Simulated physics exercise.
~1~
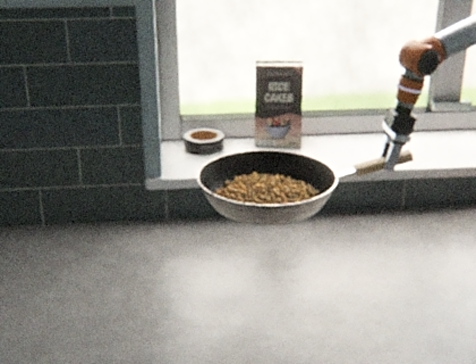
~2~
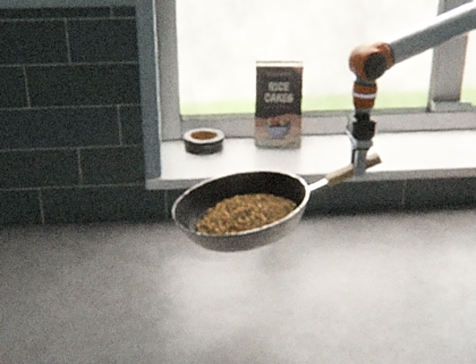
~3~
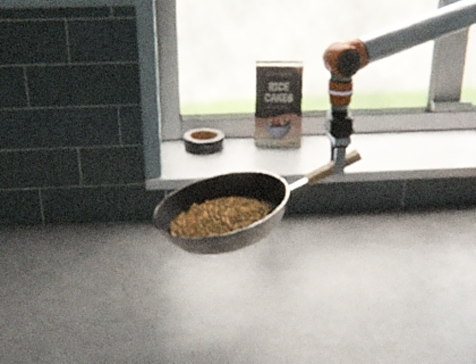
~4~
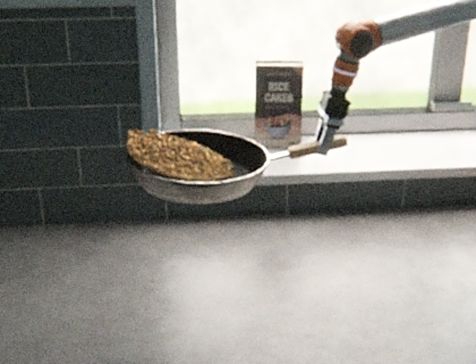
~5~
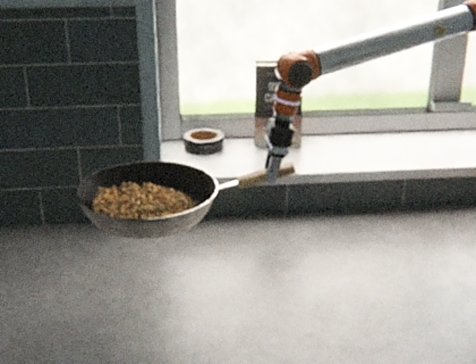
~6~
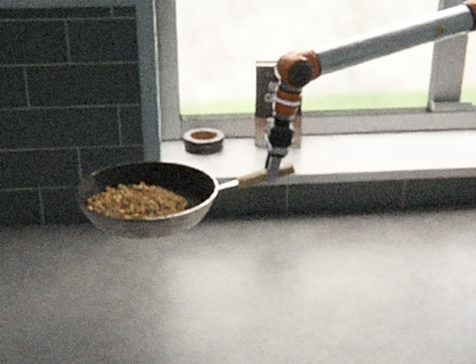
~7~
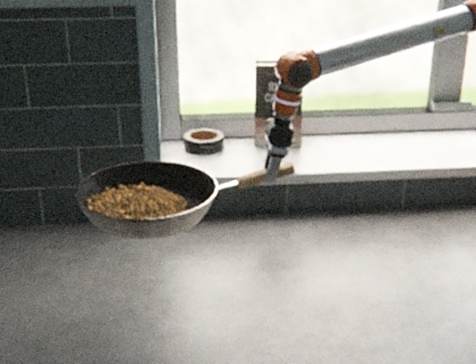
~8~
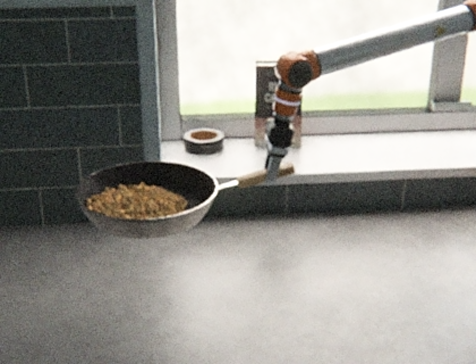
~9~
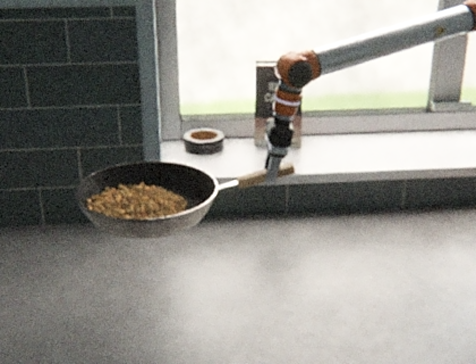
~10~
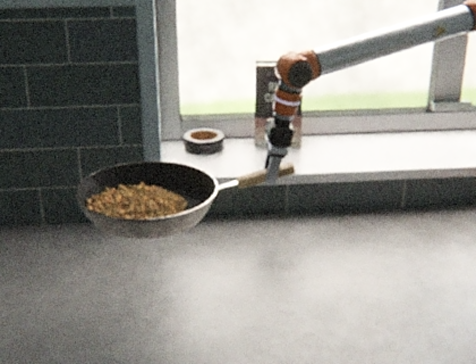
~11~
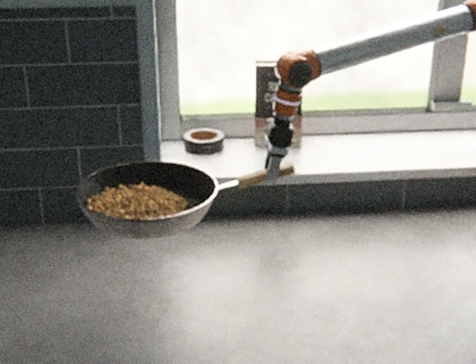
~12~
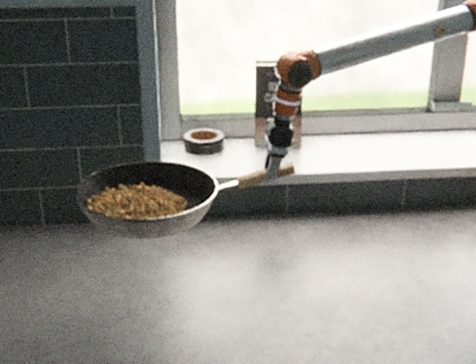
At the start, an orange and grey robot arm holds a frying pan of dried chickpeas by its handle above a grey counter, in front of a windowsill with a rice cakes box and a small round container. The arm carries the pan left and slightly down, tipping it as it goes. It then lifts the pan further left, and the chickpeas surge up against the far side in a steep heap. The pan lowers and levels, and the chickpeas tumble back and settle. It ends held still at the left, with the chickpeas resting inside.
